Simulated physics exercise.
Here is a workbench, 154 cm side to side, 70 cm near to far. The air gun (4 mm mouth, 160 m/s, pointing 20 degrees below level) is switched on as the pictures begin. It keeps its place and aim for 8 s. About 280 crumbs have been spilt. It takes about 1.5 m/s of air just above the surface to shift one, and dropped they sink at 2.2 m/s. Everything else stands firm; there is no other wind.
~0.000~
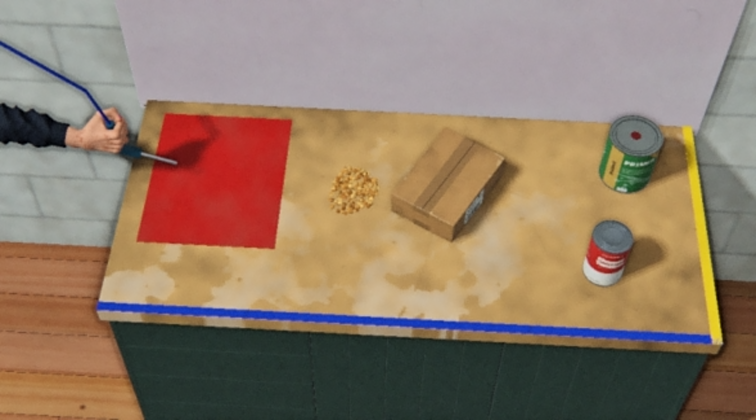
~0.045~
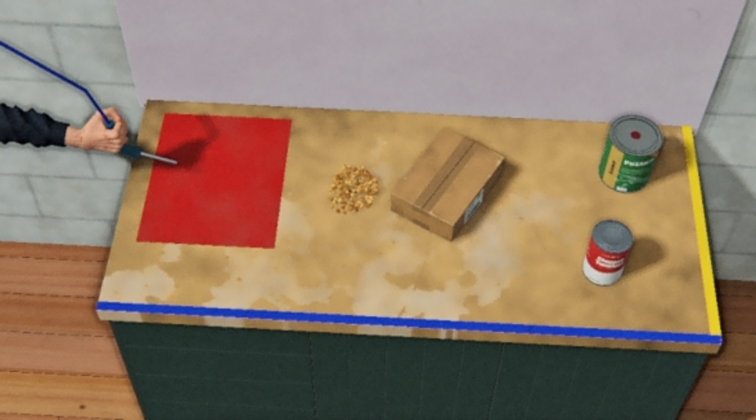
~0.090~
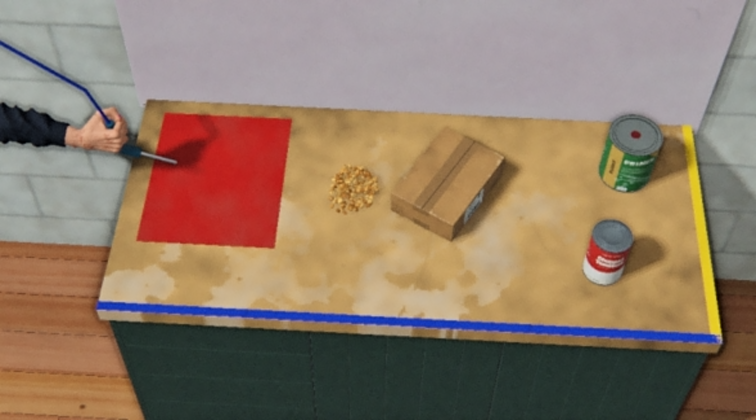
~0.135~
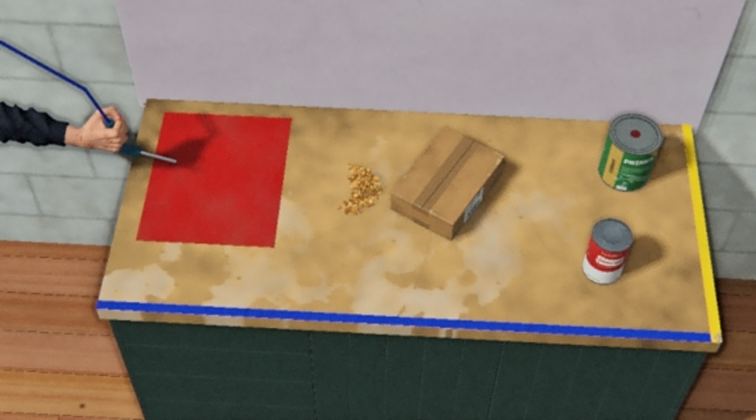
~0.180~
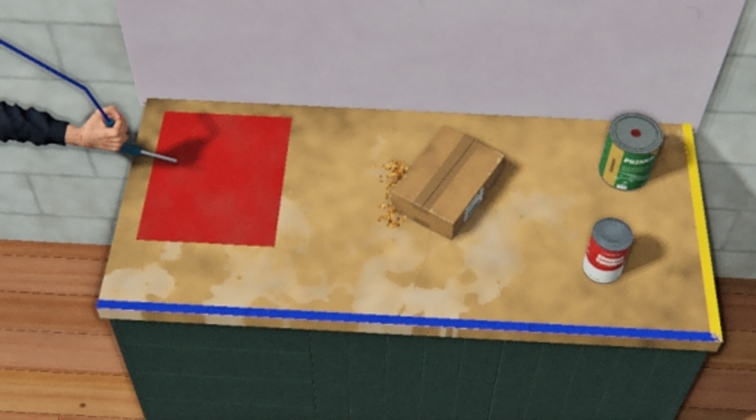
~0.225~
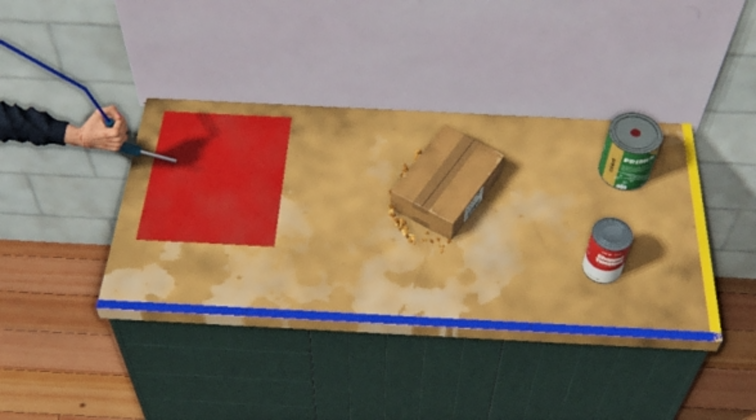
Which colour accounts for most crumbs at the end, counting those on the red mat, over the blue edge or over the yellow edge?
The yellow one.
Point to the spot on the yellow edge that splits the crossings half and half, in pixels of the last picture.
At about (694, 145).
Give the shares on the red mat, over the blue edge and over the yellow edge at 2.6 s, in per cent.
Roughly 0 % red, 30 % blue, 50 % yellow.
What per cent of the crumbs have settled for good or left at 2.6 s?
Near 80 %.
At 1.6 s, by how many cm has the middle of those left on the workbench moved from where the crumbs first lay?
Roughly 80 cm.
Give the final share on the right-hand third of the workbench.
Near 10 %.
After 1.6 s, 22 % are on the move or not yet settled, 27 % are over the blue edge, 0 % on the red mat and 49 % over the yellow edge; the middle of those still in play is near (636, 145).
After 2.6 s, 18 % are on the move or not yet settled, 27 % are over the blue edge, 0 % on the red mat and 54 % over the yellow edge; the middle of those still in play is near (636, 145).
After 4.4 s, 10 % are on the move or not yet settled, 27 % are over the blue edge, 0 % on the red mat and 61 % over the yellow edge.
After 8.0 s, at the end, 27 % are over the blue edge, 0 % on the red mat and 62 % over the yellow edge.
